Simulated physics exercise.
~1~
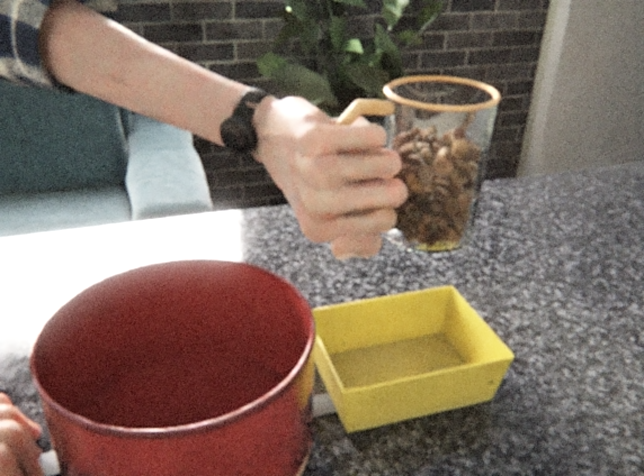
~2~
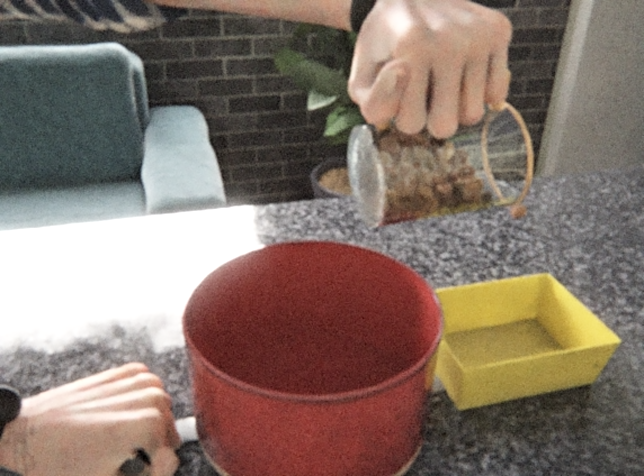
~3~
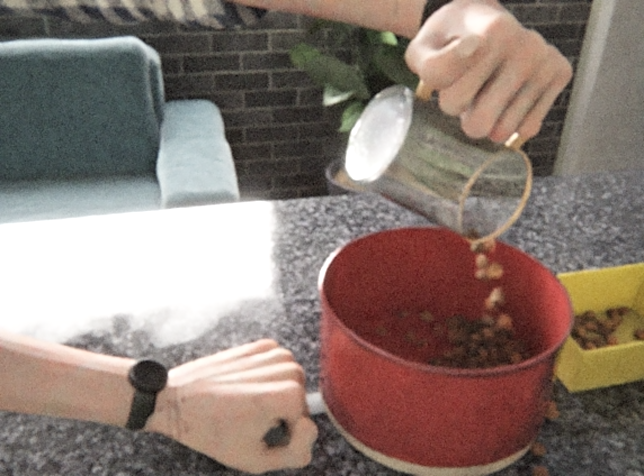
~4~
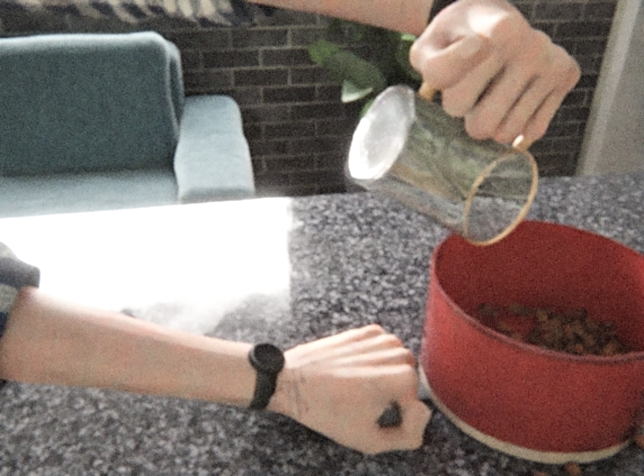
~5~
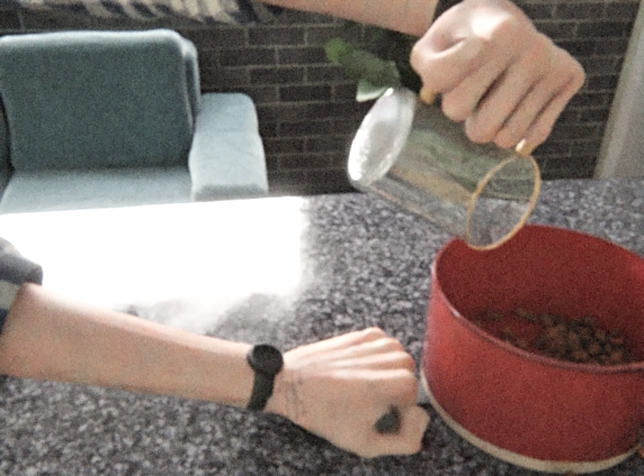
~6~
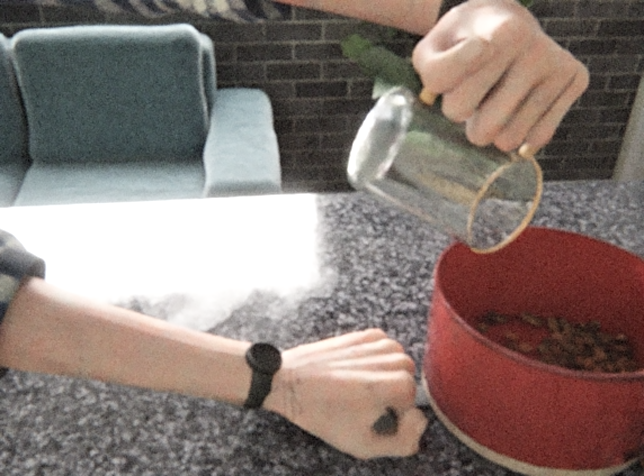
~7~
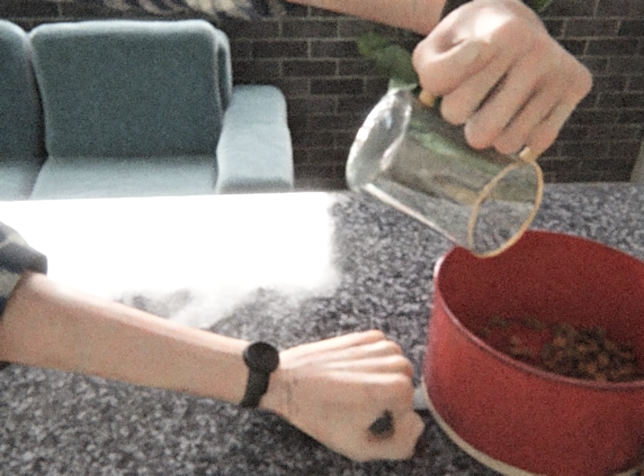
On a speckled grey counter seen from slightly above, with a teal sofa, a dark brick wall and a leafy plant behind, a hand holds a clear glass cup of brown kibble over a red pot and a yellow tin at its right. The cup tips onto its side as both containers slide right, another hand at the pot's left. It tilts further and kibble pours down, leaving pieces in the tin and the pot and a few on the counter. The tin leaves view, and the pot stops at the right, holding kibble beneath the emptied, still-tilted cup.
